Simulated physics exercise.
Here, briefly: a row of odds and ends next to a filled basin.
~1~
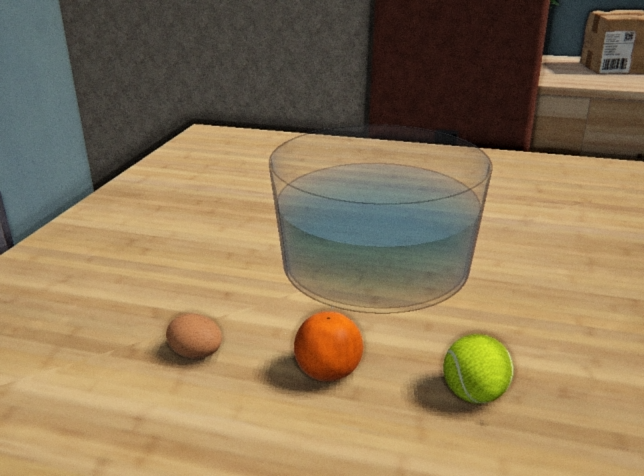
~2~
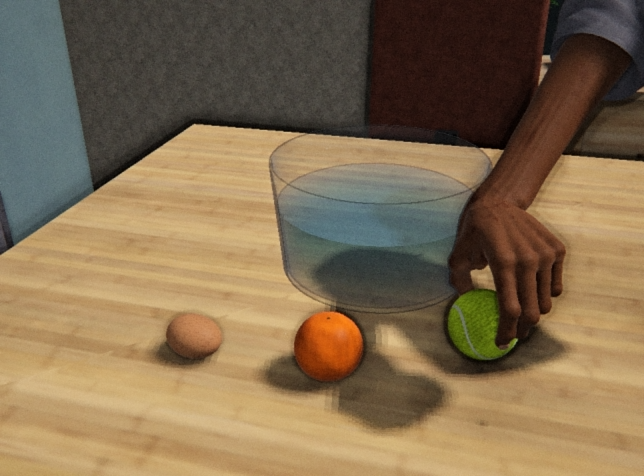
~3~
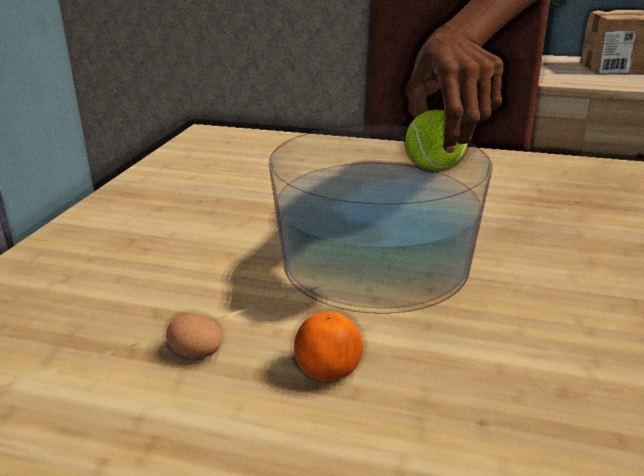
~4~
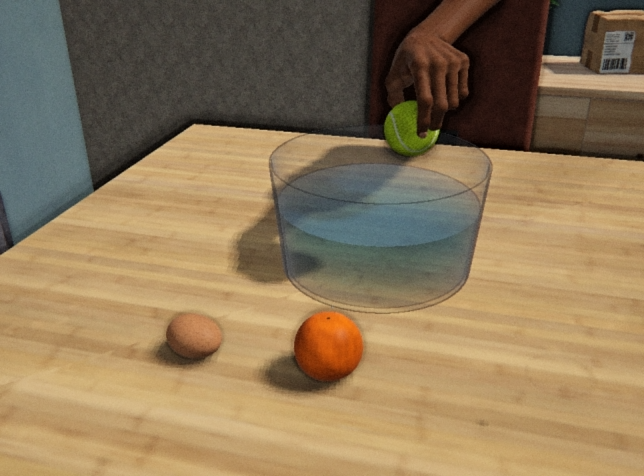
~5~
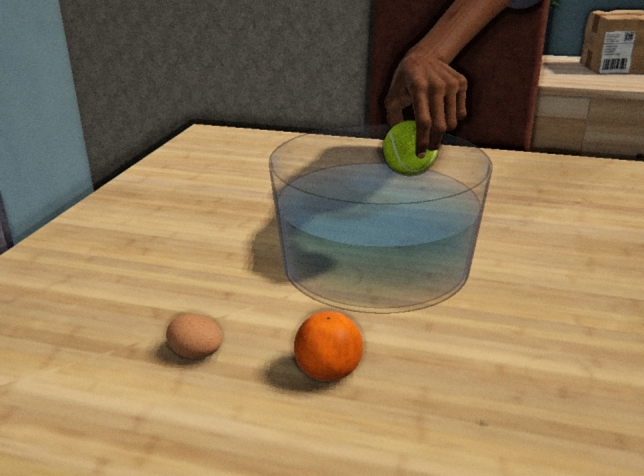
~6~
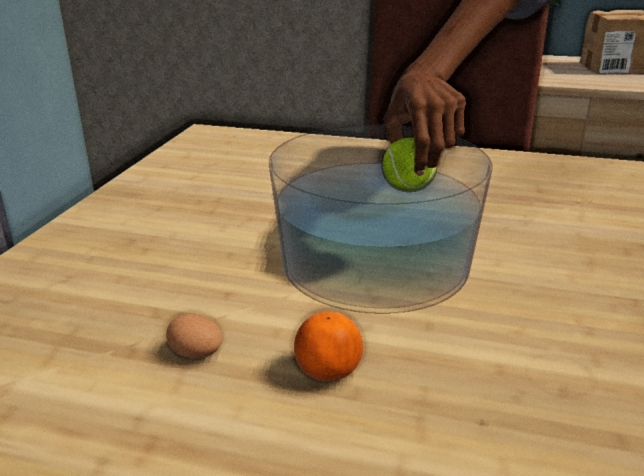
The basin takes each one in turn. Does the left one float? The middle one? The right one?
Taking them in turn, the left one goes under, the middle one keeps afloat and the right one keeps afloat.
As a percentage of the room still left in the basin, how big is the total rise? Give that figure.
That comes out at around 10 percent.
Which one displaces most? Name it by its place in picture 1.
That is the central piece.
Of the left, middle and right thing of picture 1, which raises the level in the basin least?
Lab note: The right-end position.
Next, the tennis ball rides on the surface.
After that, the orange rides on the surface.
Finally, the egg sinks; afloat, orange and tennis ball.
